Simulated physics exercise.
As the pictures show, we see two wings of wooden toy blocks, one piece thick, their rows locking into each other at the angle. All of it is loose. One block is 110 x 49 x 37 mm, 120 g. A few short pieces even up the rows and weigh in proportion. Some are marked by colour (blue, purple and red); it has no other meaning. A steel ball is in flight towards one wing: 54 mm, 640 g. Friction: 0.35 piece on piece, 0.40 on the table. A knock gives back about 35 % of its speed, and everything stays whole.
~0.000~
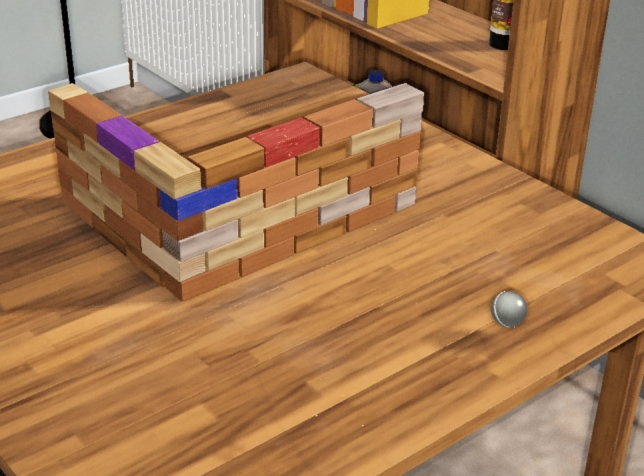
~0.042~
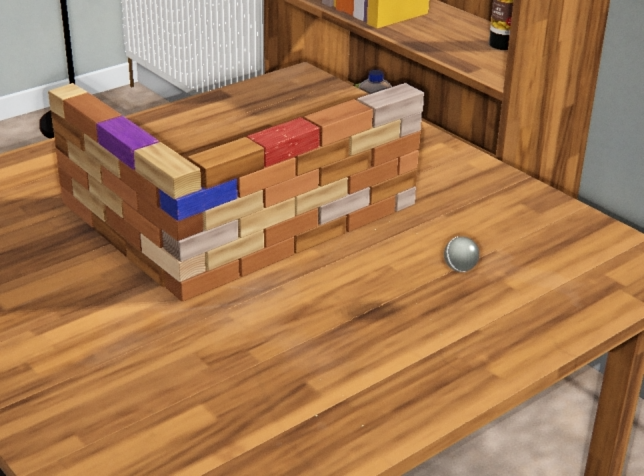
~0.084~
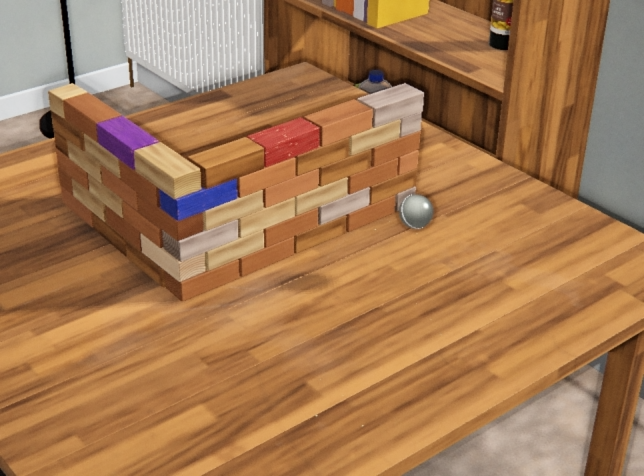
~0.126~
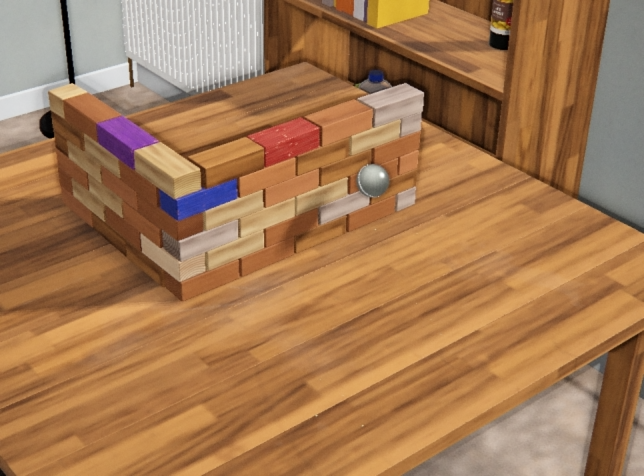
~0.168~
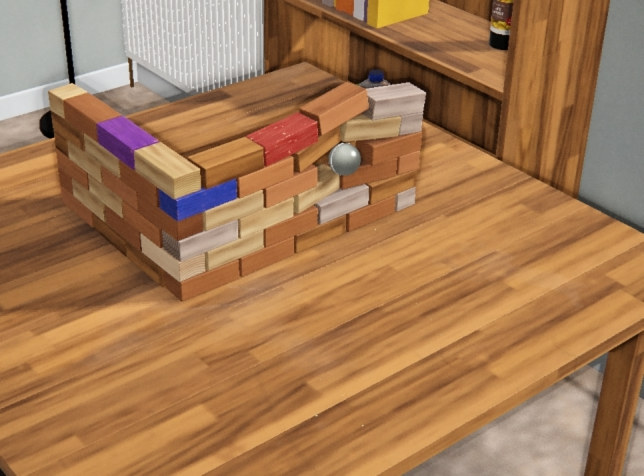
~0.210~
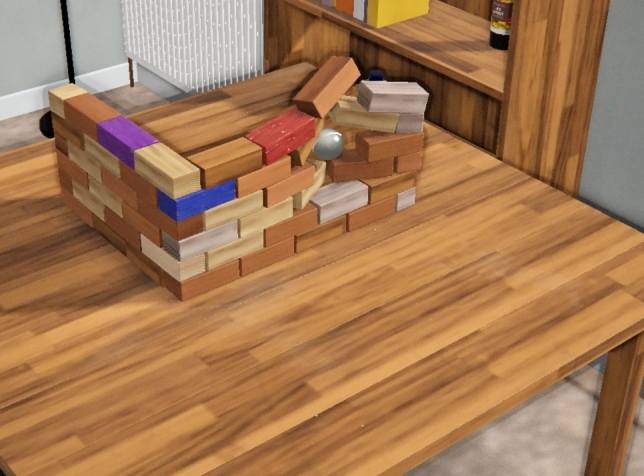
A steel ball flies leftward into the right wing of blocks, knocking several askew.
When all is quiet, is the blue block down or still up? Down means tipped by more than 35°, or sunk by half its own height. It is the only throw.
The blue block holds its level.
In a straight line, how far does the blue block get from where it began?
Roughly 0 cm away.
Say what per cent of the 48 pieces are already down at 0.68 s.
20 per cent by then.
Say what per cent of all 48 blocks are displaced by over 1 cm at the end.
25 per cent.
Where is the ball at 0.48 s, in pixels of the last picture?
Around (240, 148).
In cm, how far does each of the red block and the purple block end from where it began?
Red 20, purple 0.
Around 0.30 s, ball still moving; 2 of the 48 blocks down; blue block unmoved; red block displaced 19 mm.
Around 0.48 s, ball still moving; 6 of the 48 blocks down; blue block displaced 4 mm; red block tipped 45°.
Around 0.68 s, ball still moving; 10 of the 48 blocks down; blue block displaced 4 mm; red block upside down.
Around 0.94 s, ball still moving; 11 of the 48 blocks down; blue block displaced 4 mm; red block upside down.
Finally (1.4 s), ball rolling away; 11 of the 48 blocks down; blue block displaced 4 mm; red block upside down; purple block unmoved. Seen by the last camera, middles, blue block near (197, 195), red block near (248, 196).
